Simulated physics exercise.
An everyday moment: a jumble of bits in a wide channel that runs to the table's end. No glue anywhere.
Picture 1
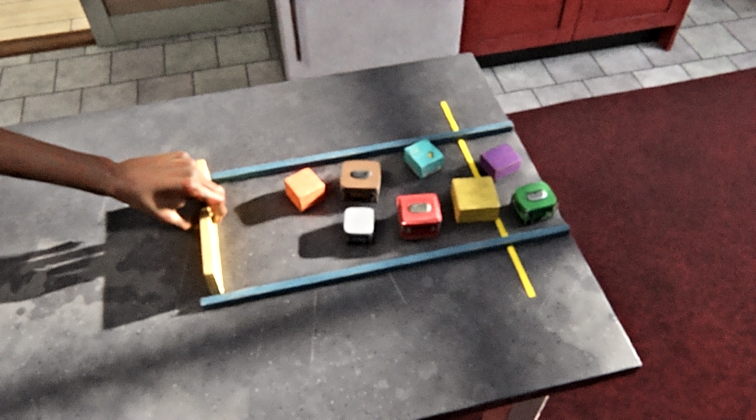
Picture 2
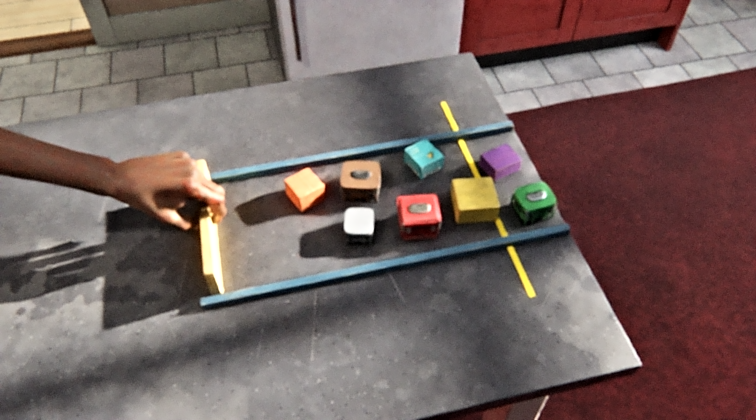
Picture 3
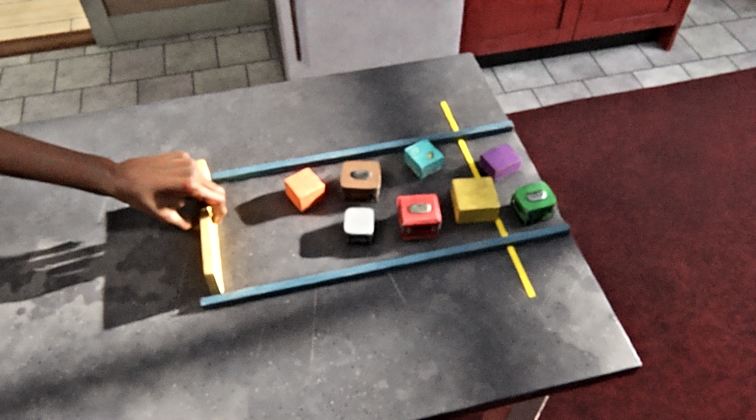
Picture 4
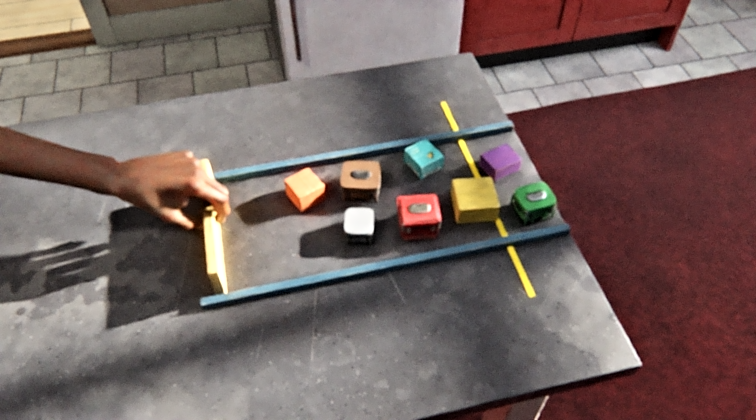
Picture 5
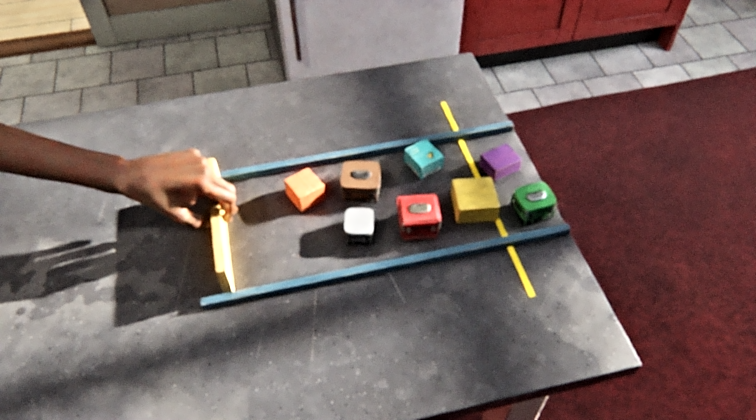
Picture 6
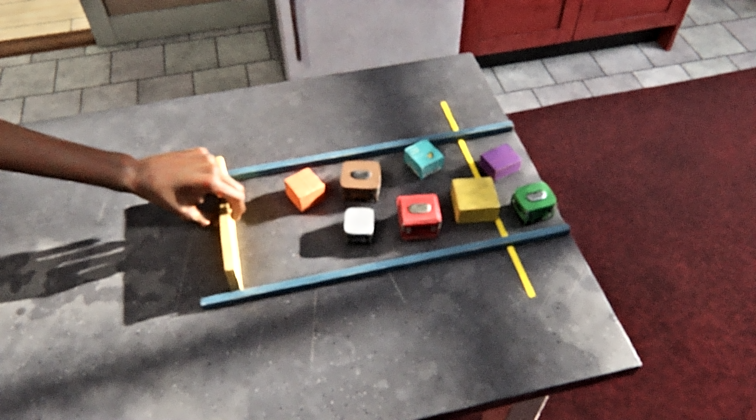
A hand holding a yellow board still, then sliding it slightly right between blue rails toward unmoving coloured blocks on a grey table.
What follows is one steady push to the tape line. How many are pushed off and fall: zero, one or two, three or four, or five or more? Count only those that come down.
The number that fall off is three or four.
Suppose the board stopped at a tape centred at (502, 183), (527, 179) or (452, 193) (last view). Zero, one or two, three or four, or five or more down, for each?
Taking them in turn, more than four; five or more; one to two.
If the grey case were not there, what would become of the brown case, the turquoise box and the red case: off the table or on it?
The brown case survives; the turquoise box tumbles off; the red case holds on.
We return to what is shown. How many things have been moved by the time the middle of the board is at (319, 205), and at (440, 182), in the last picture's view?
At the one place 2, at the other 8.
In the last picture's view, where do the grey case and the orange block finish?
First (503, 197), then (488, 160).
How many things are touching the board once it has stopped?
2 of them.
A little later, none off yet; green case at rest near (533, 203); purple block at rest near (500, 162); yellow block at rest near (475, 200).
When it is over, the number that fall off is three or four; down, turquoise box, yellow block, purple block and green case.
